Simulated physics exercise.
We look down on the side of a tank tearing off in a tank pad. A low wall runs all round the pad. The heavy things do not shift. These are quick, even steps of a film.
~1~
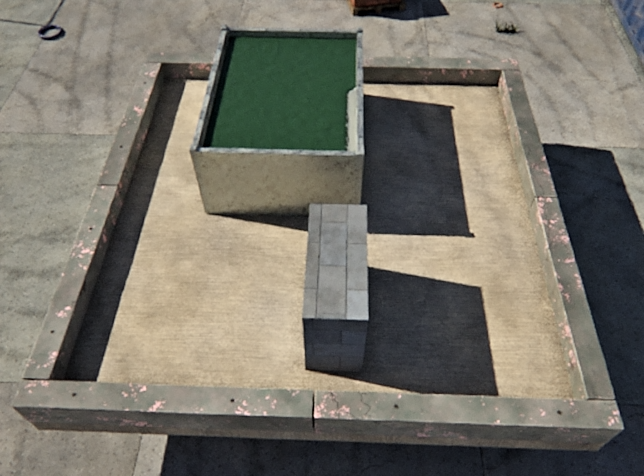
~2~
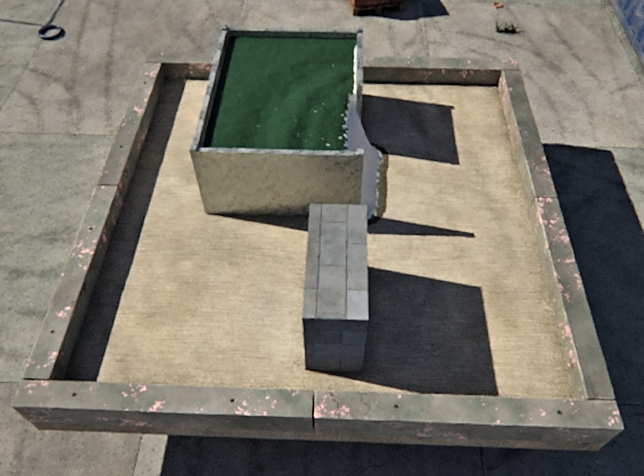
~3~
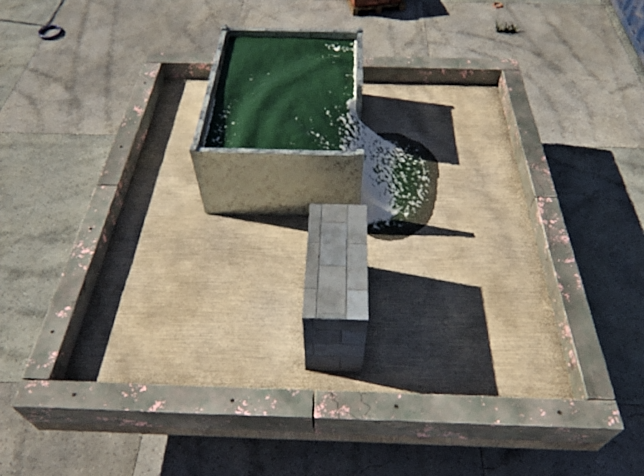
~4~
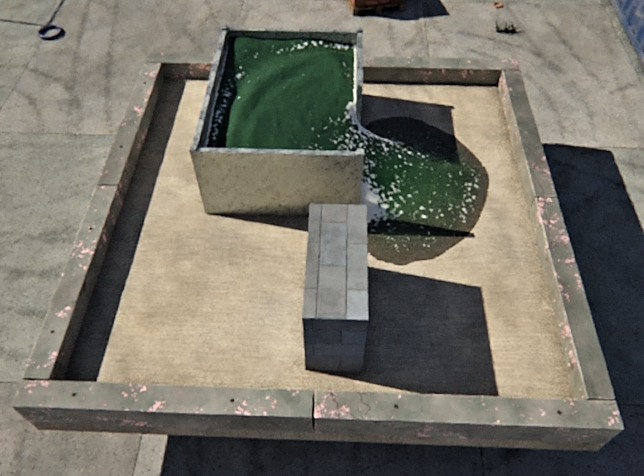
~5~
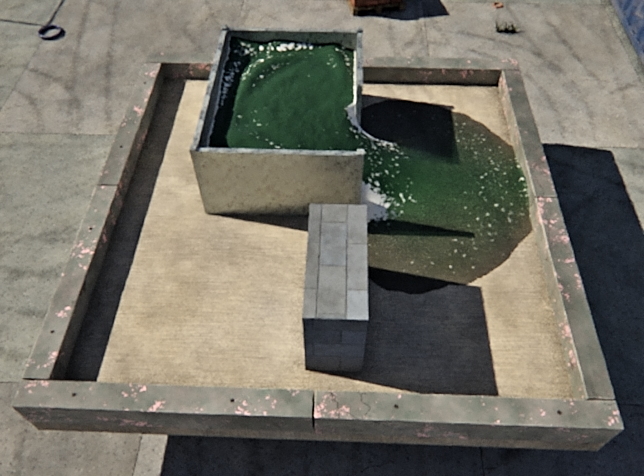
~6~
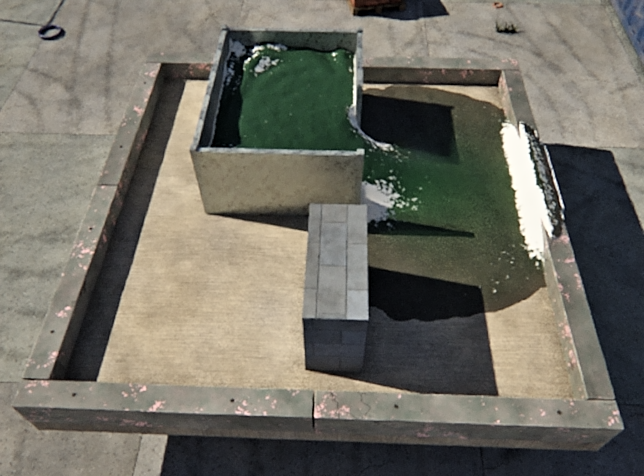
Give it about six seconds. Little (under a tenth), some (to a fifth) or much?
Over the wall goes from a tenth to a fifth.
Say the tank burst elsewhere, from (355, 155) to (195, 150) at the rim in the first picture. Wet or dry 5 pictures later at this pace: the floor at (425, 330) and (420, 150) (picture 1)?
In turn: Wet, no water.
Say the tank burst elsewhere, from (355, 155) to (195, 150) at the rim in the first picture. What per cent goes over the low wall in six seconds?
Some 20 per cent.
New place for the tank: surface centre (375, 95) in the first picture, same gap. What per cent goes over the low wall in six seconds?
Some 26 per cent.
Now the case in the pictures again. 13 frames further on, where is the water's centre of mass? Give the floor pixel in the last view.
Close to (378, 184).
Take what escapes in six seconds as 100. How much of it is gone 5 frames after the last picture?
I make it 15 per cent.
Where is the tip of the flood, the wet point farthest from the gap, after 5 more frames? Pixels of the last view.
Around (569, 408).
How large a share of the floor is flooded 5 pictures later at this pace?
Roughly 45 per cent.
A moment on, water covers 40 % of the floor; the low wall has let 0 % over.
Next, water covers 45 % of the floor; the low wall has let 2 % over.
Then, water covers 50 % of the floor; the low wall has let 12 % over.
Later, water covers 65 % of the floor; the low wall has let 16 % over.
In the end, water covers 80 % of the floor; the low wall has let 16 % over.
